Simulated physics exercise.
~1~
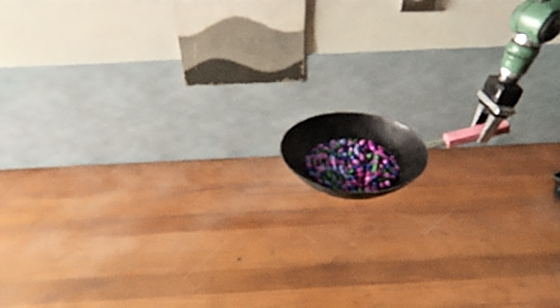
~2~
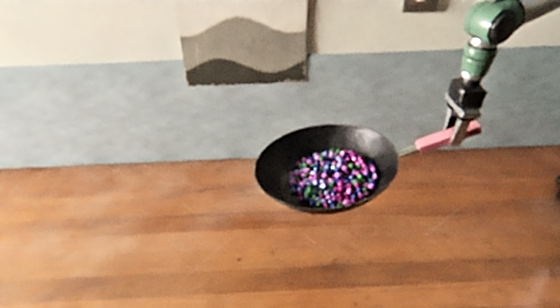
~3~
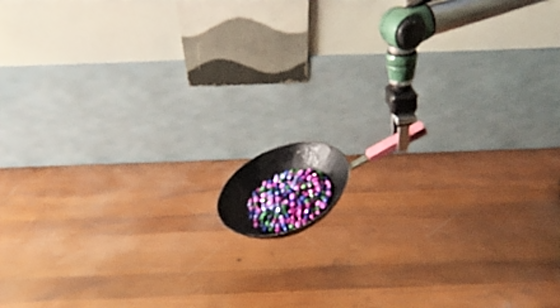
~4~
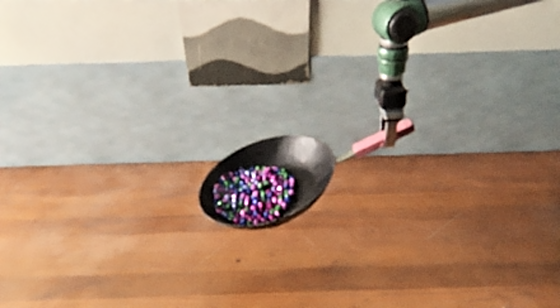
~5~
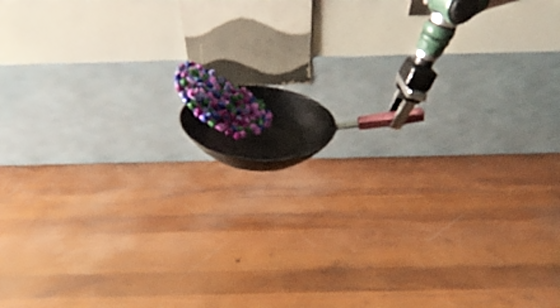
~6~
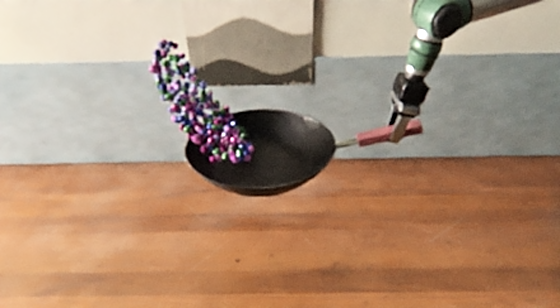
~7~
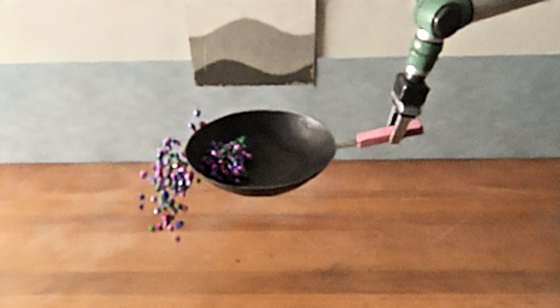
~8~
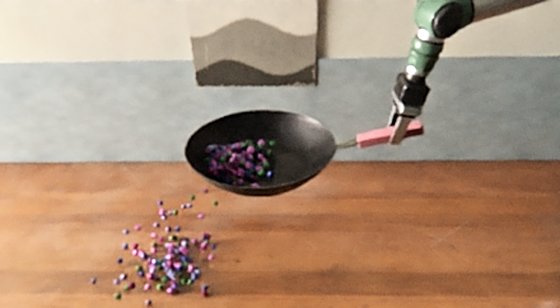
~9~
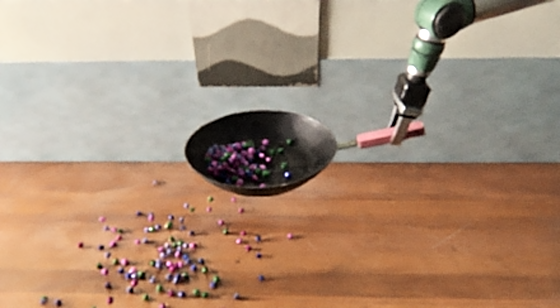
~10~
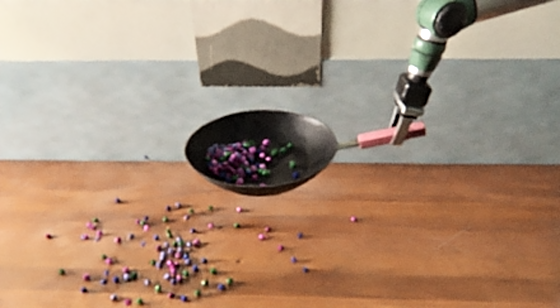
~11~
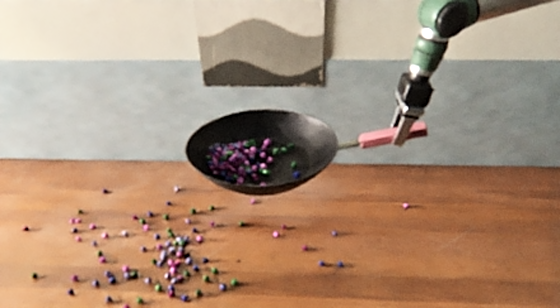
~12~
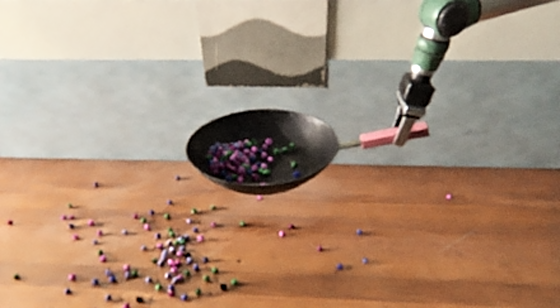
Robot arm swinging a dark frying pan left, then tossing purple, pink and green sweets, about half scattering across the wooden table.
